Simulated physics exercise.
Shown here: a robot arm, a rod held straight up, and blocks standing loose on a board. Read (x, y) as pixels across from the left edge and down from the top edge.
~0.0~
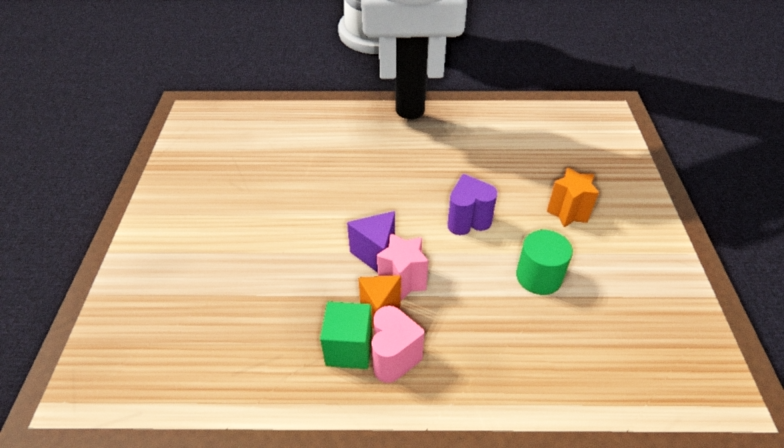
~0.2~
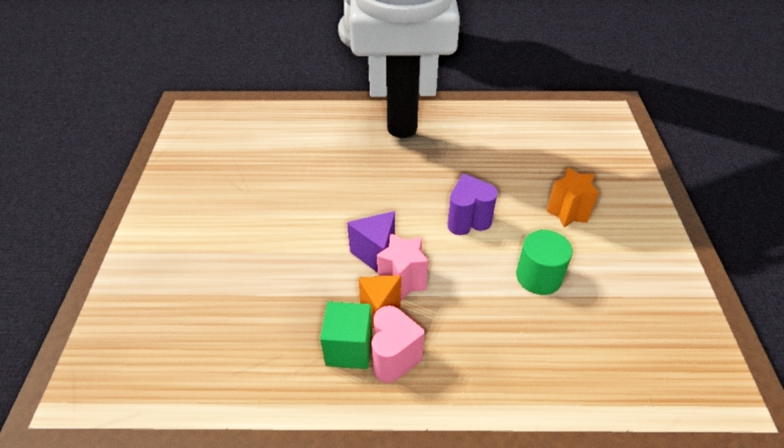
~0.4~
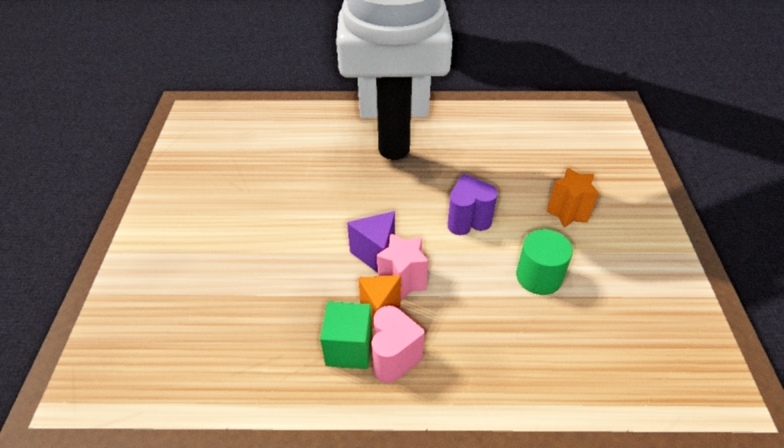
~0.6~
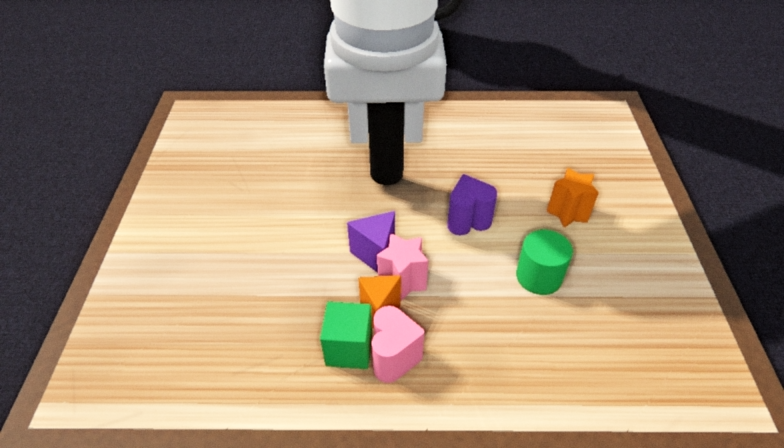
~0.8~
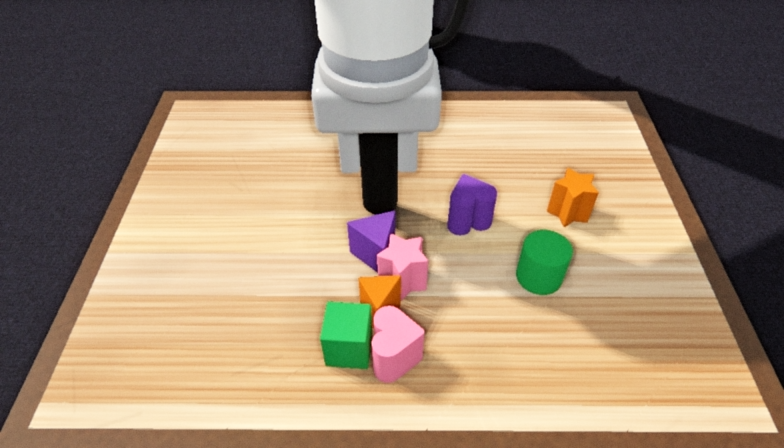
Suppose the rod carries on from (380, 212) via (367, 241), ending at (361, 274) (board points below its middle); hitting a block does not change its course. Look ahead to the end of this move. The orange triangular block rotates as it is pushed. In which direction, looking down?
My answer: Clockwise.
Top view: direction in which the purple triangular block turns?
Viewed from overhead, the purple triangular block winds up turned anticlockwise.
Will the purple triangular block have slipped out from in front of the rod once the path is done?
My answer is no.
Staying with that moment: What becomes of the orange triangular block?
The answer is that it is displaced.
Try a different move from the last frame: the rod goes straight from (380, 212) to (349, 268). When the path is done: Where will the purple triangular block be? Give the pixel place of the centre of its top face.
That would be at about pixel (367, 262).
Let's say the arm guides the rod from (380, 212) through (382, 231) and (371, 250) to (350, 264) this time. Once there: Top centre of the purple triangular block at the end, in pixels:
It is going to be at (348, 263).
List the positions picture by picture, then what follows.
Tip of the rod at (410, 111), middles of tops, purple triangular block at (375, 226), orange triangular block at (379, 286), pink heart at (394, 330), pink star at (404, 251), in the first picture.
Rod at (402, 129), nothing pushed, in the second picture.
Rod at (394, 150), nothing pushed, in the third picture.
Rod at (387, 174), nothing pushed, in the fourth picture.
Rod at (380, 203), purple triangular block at (375, 226), orange triangular block at (379, 286), pink heart at (394, 330), pink star at (404, 251), in the fifth picture.
The first path, step by step. Halfway along, rod at (366, 233); purple triangular block at (372, 237); pink star at (406, 255), turned 15° anticlockwise.
At the end, rod at (360, 265); purple triangular block at (374, 271), turned 25° anticlockwise; orange triangular block at (385, 303), turned 30° clockwise; pink heart at (397, 340), turned 15° anticlockwise; pink star at (411, 258), turned 40° anticlockwise.
